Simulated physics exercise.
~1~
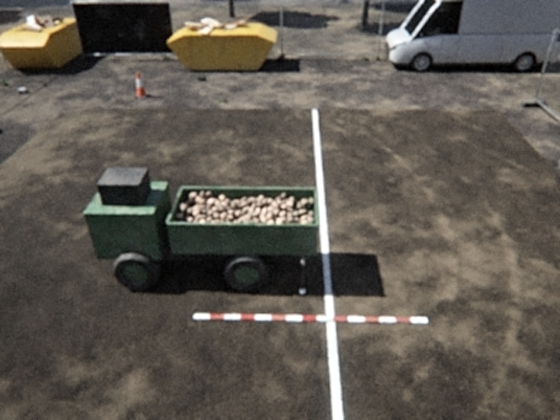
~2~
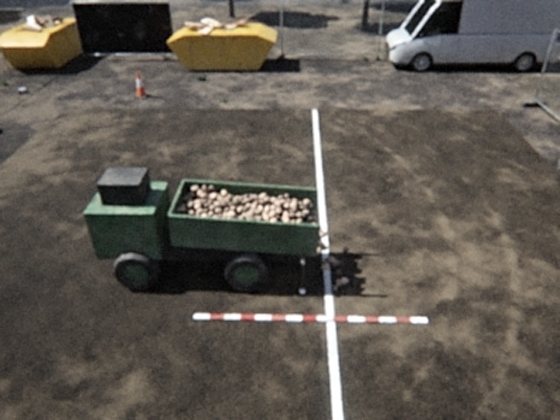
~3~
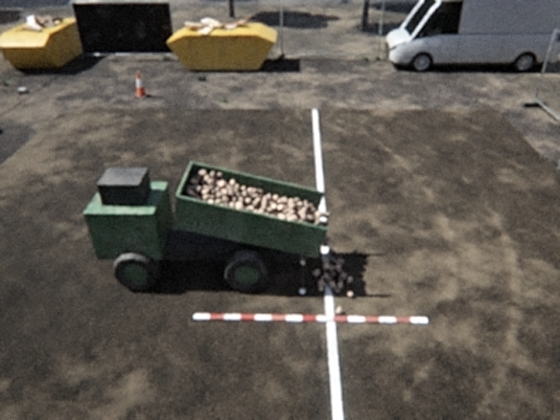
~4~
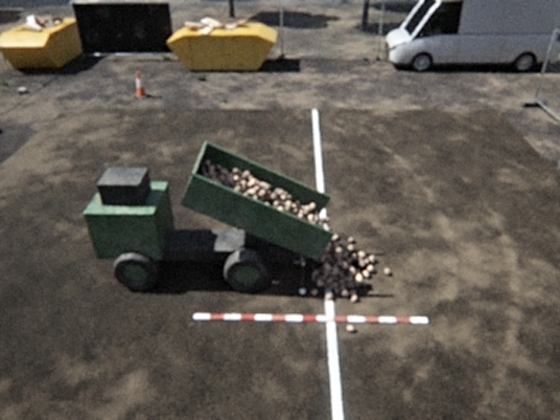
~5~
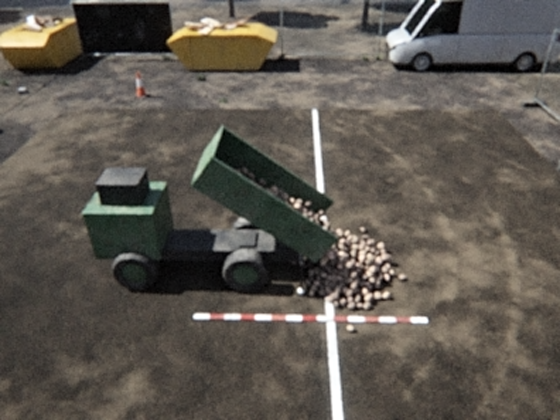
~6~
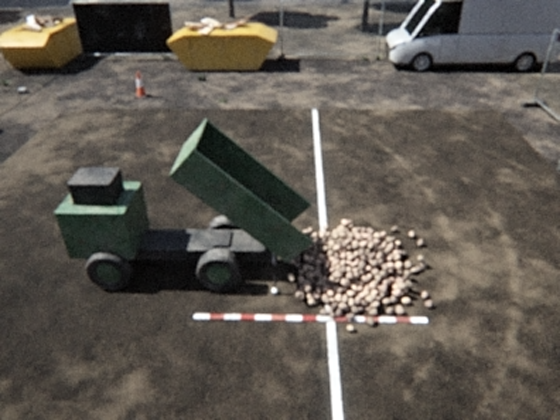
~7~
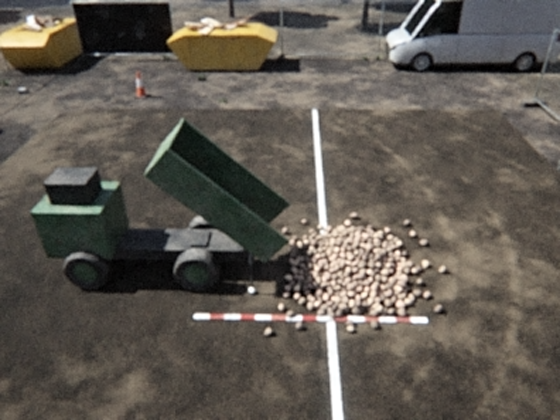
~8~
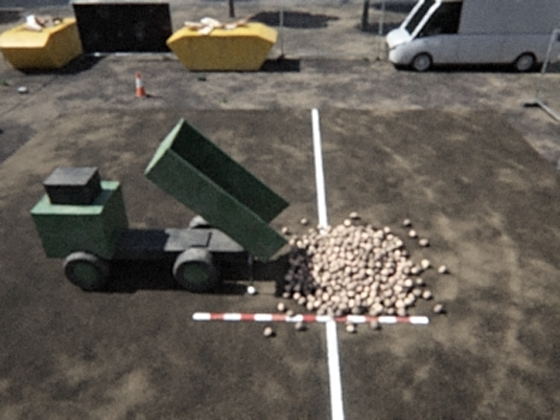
Green tipper truck raising its bed and spilling pale cobbles across a white line, then edging left, leaving a spread heap.
